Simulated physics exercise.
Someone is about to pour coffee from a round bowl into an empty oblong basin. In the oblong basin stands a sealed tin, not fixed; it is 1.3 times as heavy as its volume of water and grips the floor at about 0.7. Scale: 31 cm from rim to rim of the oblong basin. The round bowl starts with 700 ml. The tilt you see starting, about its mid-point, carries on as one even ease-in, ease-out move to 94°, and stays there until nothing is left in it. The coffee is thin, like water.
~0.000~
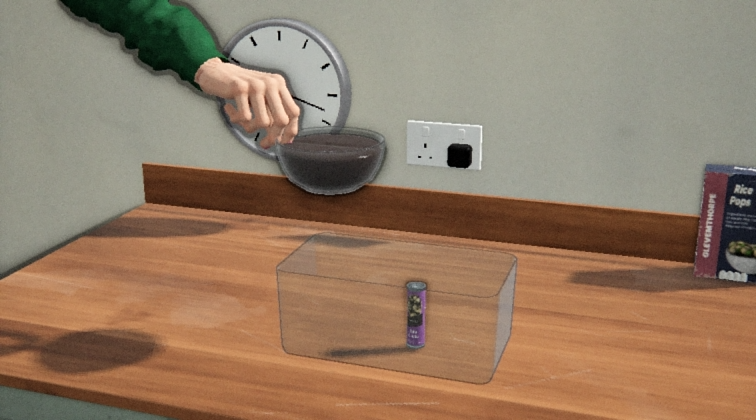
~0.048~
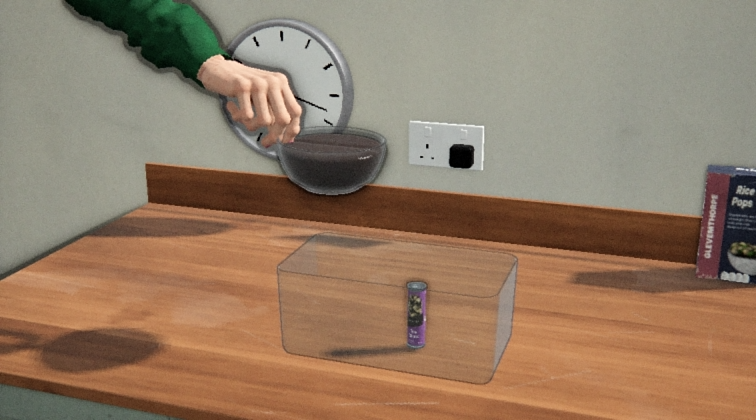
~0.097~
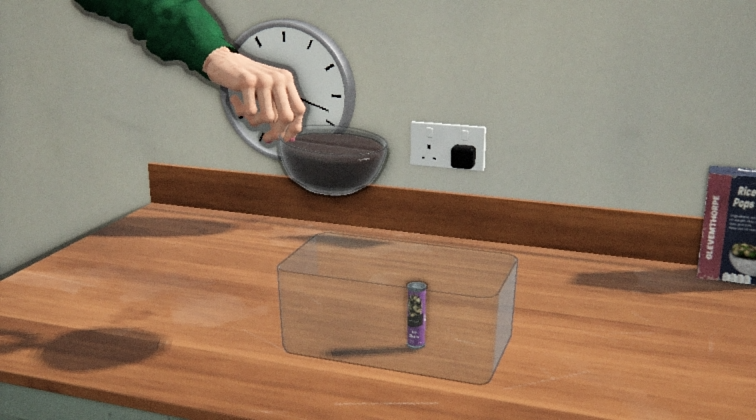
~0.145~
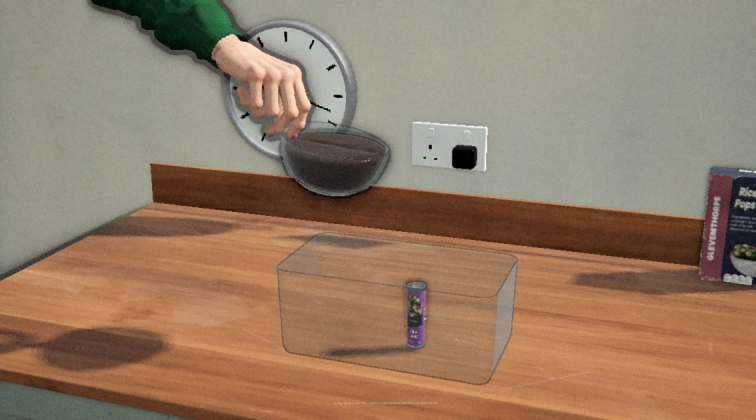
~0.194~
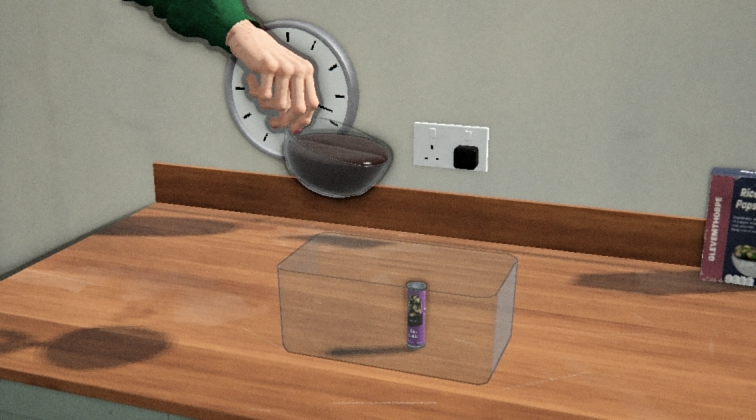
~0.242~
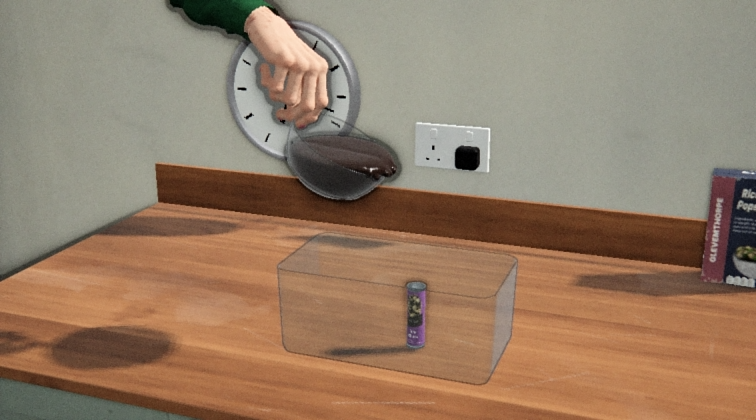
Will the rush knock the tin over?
It keeps standing.
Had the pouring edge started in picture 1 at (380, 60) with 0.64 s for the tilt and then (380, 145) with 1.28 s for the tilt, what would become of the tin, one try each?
First it topples; then it stays up.
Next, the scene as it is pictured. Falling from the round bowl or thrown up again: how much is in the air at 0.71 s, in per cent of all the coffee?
About 6 per cent.
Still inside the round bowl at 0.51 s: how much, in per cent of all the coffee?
Near 20 in a hundred.
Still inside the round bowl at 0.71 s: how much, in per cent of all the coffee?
About 2 per cent.
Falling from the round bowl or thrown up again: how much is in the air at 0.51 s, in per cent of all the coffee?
Near 42 in a hundred.
Then, 0.51 s in, the tilt is 85° and 20 per cent is still to pour; the tin stands where it began.
Then, 0.71 s in, the tilt is 94° and 2 per cent is still to pour; the tin stands where it began.
Then, 0.92 s in, the tilt is 94° and 0 per cent is still to pour; the tin stands where it began.
Then, 1.14 s in, the tilt is 94° and 0 per cent is still to pour; the tin stands where it began.
Finally, the tin stands where it began.
